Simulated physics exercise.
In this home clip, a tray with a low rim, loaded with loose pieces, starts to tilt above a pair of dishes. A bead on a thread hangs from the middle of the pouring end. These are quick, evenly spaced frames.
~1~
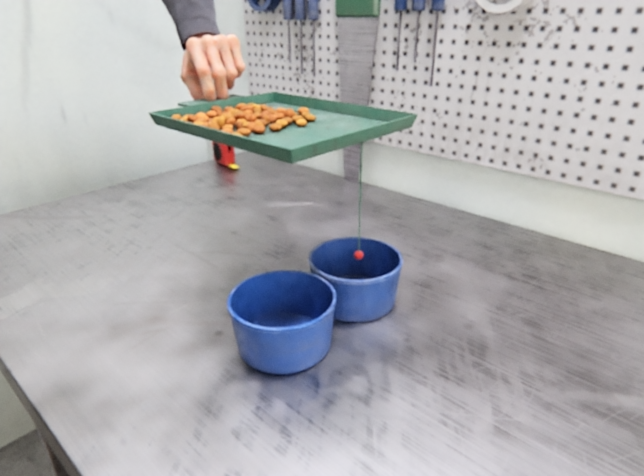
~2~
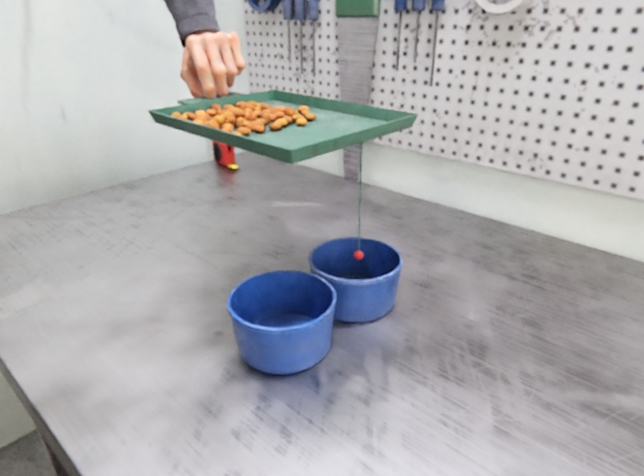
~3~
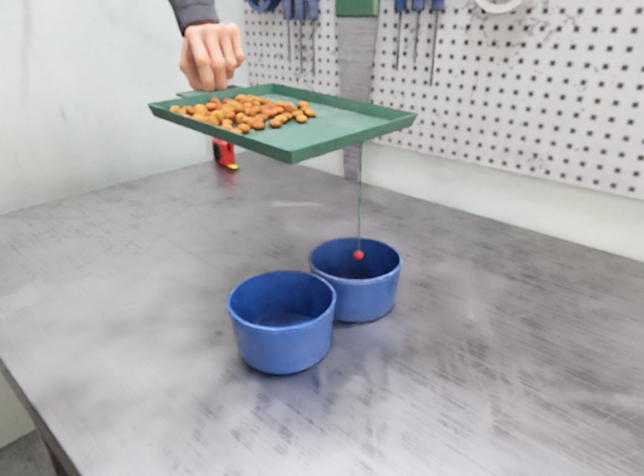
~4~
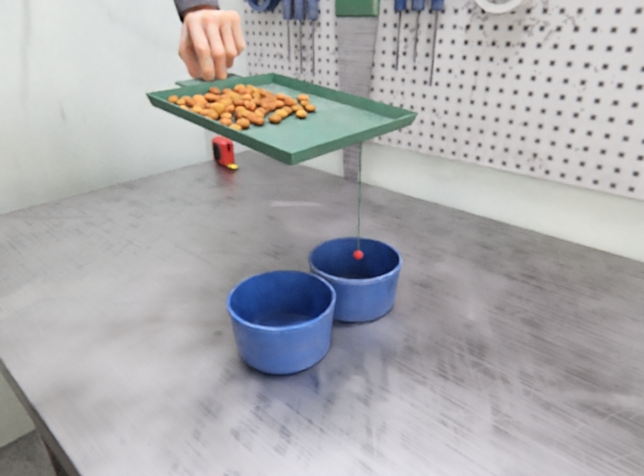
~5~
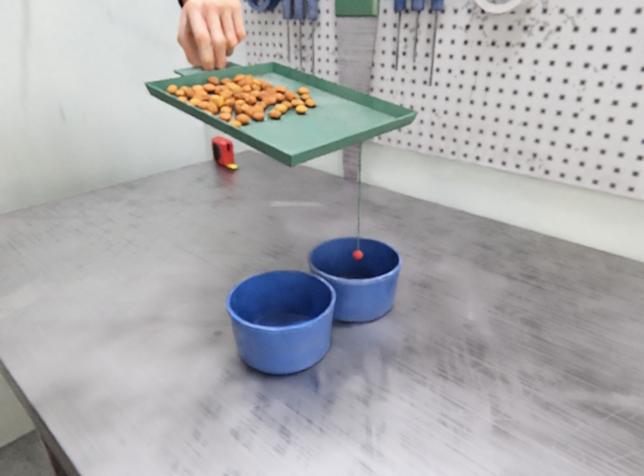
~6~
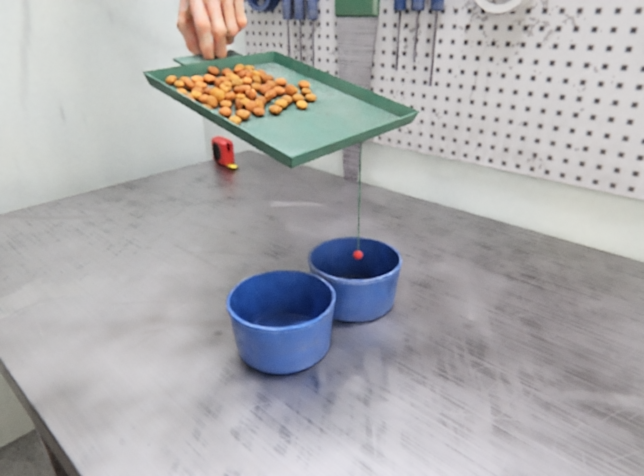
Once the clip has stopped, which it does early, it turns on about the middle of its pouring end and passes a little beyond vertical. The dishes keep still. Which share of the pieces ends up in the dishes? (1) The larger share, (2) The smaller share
The smaller share.
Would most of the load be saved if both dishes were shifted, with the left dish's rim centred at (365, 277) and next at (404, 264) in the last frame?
Short of half, then short of half.
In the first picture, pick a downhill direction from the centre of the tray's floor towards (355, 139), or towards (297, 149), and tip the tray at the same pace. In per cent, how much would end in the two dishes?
In order, some 10 % and some 80 %.
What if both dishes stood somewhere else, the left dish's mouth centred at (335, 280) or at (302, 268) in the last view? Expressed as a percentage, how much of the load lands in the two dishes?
Some 40 percent in the first case, 0 percent in the second.
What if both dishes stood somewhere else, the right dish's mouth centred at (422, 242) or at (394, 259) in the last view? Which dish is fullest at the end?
Trial one goes to the left of the two, trial two to the left of the two.
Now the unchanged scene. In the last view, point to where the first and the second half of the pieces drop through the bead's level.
(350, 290), then (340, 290).
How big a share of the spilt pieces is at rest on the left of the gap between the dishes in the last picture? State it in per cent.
About 10 percent of the spill.
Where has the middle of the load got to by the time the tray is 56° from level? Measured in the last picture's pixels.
Load centre: Approx. (321, 142).
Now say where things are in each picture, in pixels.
Corners of the pouring end at (291, 147) and (412, 114), level; middle of the load at (247, 118), bits of cat kibble; left dish at (320, 337); right dish at (391, 290); bead on its thread at (359, 255), in the first picture.
Corners of the pouring end at (291, 148) and (412, 114), level; middle of the load at (246, 117), in the second picture.
Corners of the pouring end at (291, 149) and (412, 113), tipped barely, lowest at the left corner; middle of the load at (246, 112), in the third picture.
Corners of the pouring end at (291, 150) and (413, 112), tipped a little, lowest at the left corner; middle of the load at (245, 104), in the fourth picture.
Corners of the pouring end at (291, 152) and (413, 112), tipped a little, lowest at the left corner; middle of the load at (245, 97), in the fifth picture.
Corners of the pouring end at (292, 153) and (414, 111), tipped a little, lowest at the left corner; middle of the load at (245, 89); left dish at (319, 337); right dish at (390, 290), in the sixth picture.
Soon after the last picture, tray tipped steeply; most on the tray; about a quarter in the air.
A little later, tray tipped right over; about half on the tray; a small part in the left dish; about a third outside both; a small part in the air.
Later still, tray tipped past a quarter turn; about a quarter in the left dish; a stray few in the right dish; about two thirds outside both.
At rest, tray tipped past a quarter turn; about a quarter in the left dish; a stray few in the right dish; about two thirds outside both.
